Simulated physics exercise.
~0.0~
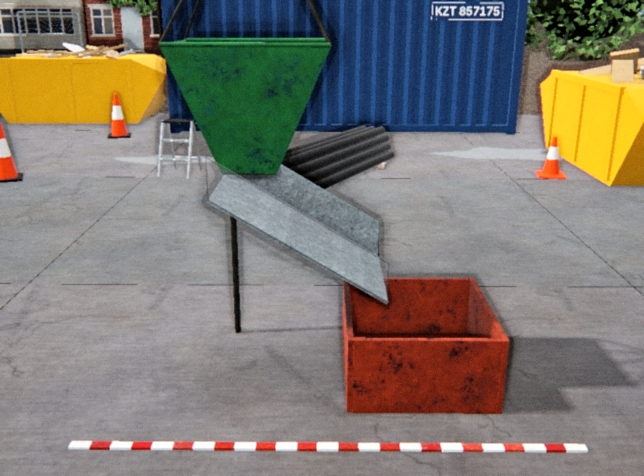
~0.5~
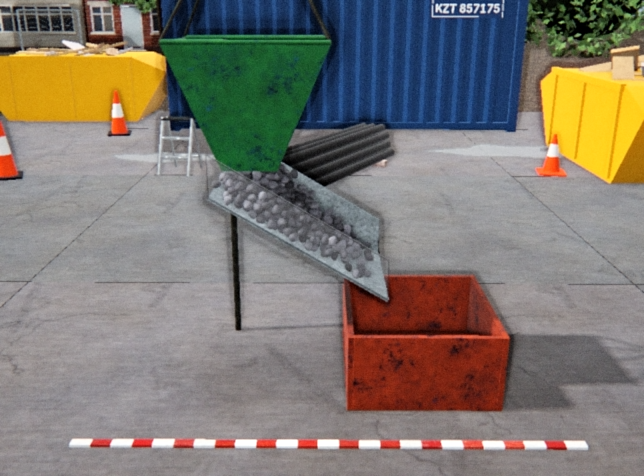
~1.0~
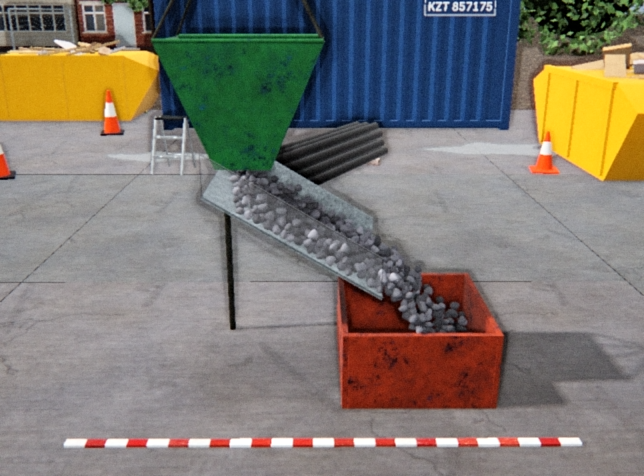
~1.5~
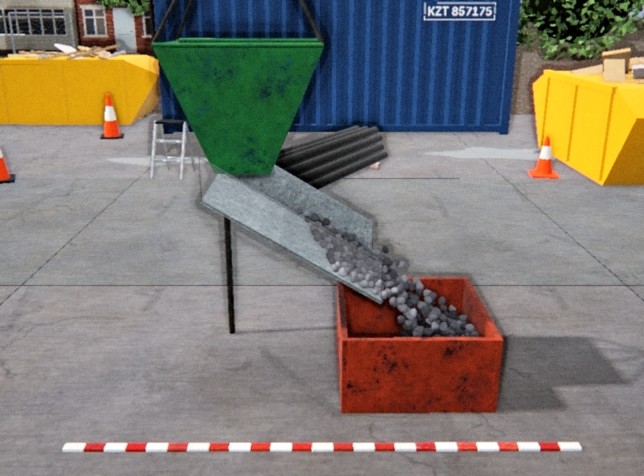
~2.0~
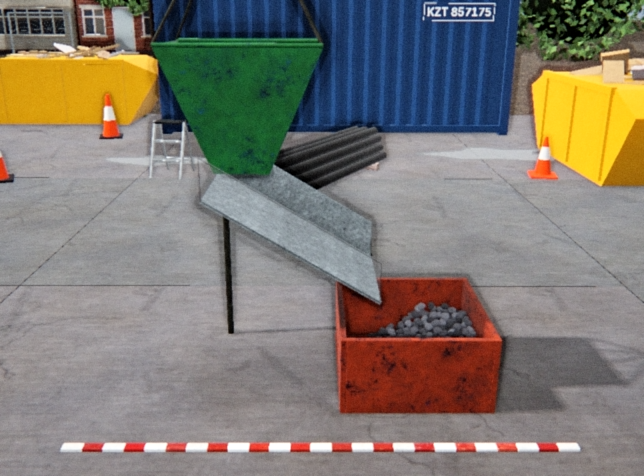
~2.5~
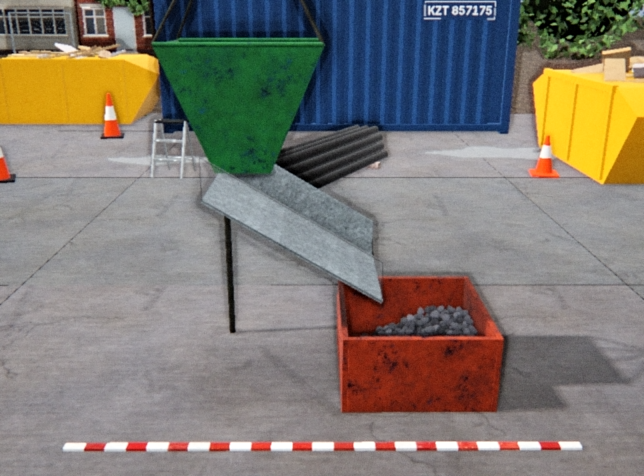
Green hopper releasing grey stones down a fixed sloping steel chute into a red bin, where they settle in a low heap.
